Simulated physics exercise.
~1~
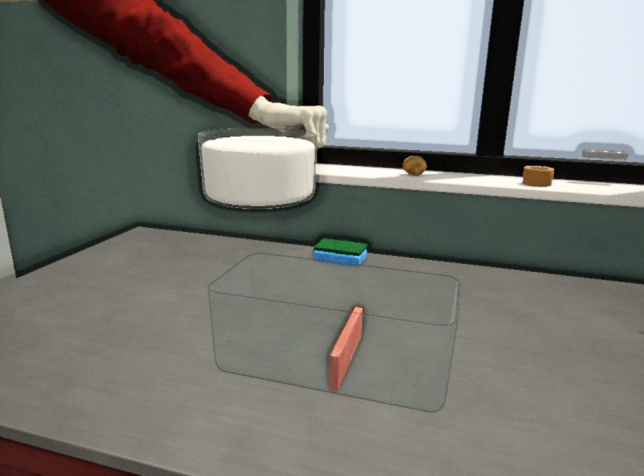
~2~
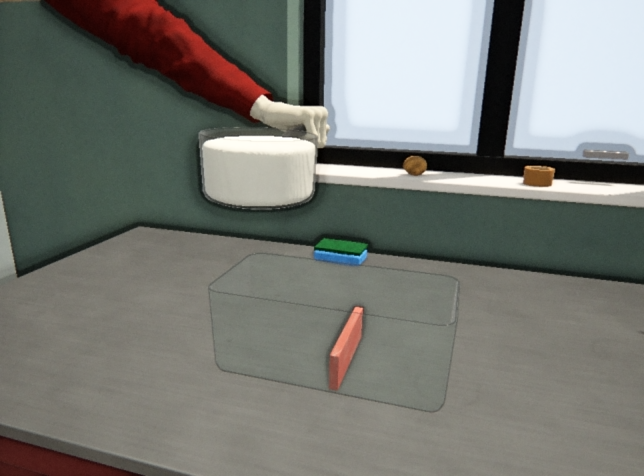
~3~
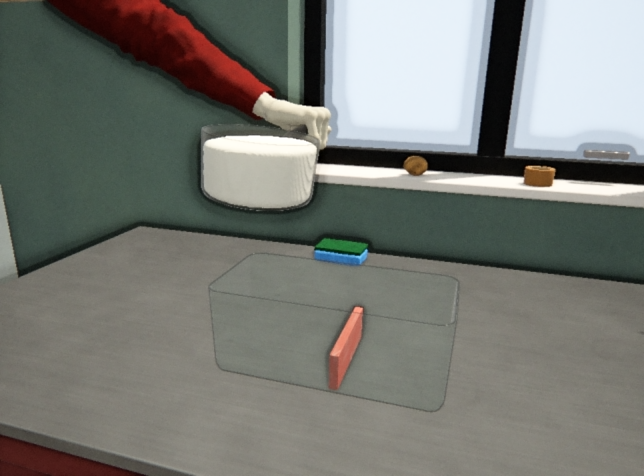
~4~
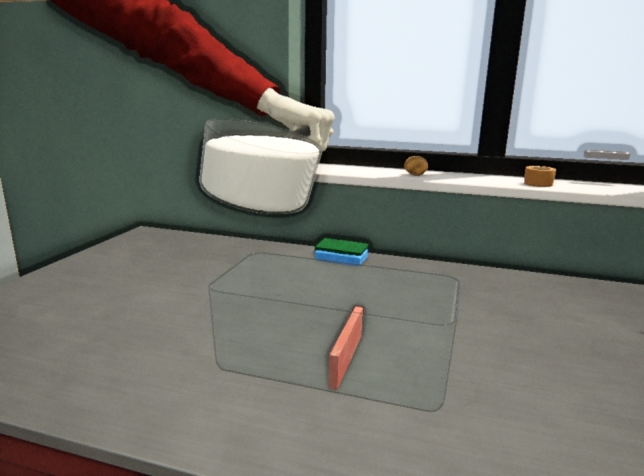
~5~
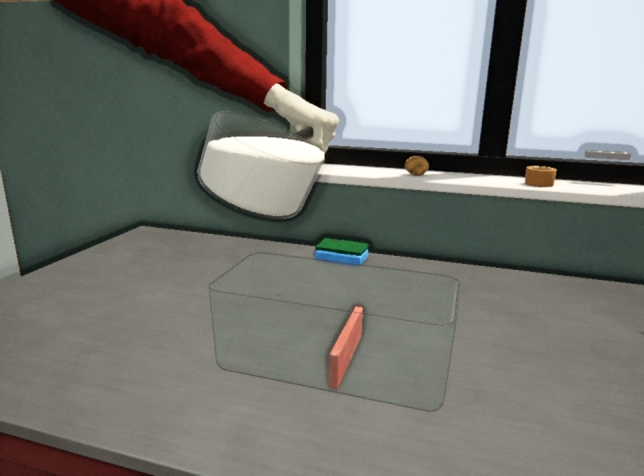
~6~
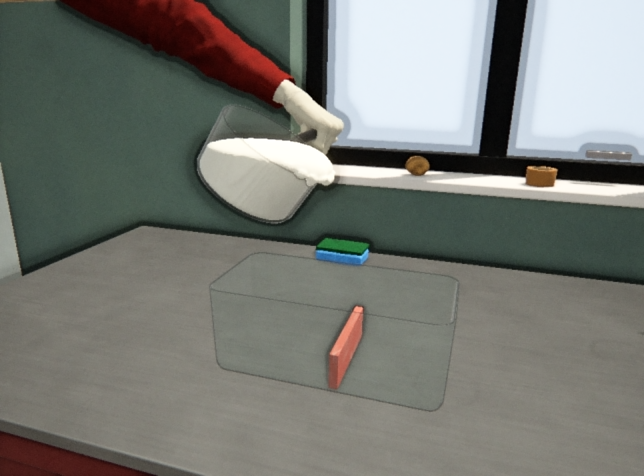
At the start, a gloved hand on a red-sleeved arm holds a clear saucepan of milk level above the left end of a long, see-through basin with a low pink wall across its floor. The hand tilts the pan to the right, gradually at first, then more steeply, until milk bulges over its right rim.
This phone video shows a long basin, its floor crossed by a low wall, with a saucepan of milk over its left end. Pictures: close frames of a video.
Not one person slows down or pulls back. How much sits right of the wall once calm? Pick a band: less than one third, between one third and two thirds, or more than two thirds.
It is between one third and two thirds.
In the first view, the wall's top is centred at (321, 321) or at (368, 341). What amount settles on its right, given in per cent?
80 per cent first, then 30 per cent.
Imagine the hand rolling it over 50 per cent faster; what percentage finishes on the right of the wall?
Around 40 percent ends up there.
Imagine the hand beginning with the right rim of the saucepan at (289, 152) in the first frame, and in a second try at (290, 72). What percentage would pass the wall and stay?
25 and 45 in a hundred.
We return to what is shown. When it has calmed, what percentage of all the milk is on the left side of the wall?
50 % or thereabouts.
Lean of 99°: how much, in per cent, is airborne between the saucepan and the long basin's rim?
Some 40 per cent, I'd say.
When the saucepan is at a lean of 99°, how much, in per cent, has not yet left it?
Remaining share, estimated: 25 %.
A moment on, the saucepan is tipped on its side and 24 per cent is still to pour, 3 is left of the wall and 33 right of it.
Next, the saucepan is tipped right over and 3 per cent is still to pour, 37 is left of the wall and 52 right of it.
Then the saucepan is tipped right over and 0 per cent is still to pour, 47 is left of the wall and 51 right of it.
Later the saucepan is tipped right over and 0 per cent is still to pour, 48 is left of the wall and 51 right of it.
Finally, 48 per cent lies left of the wall, 51 right of it and 1 outside.
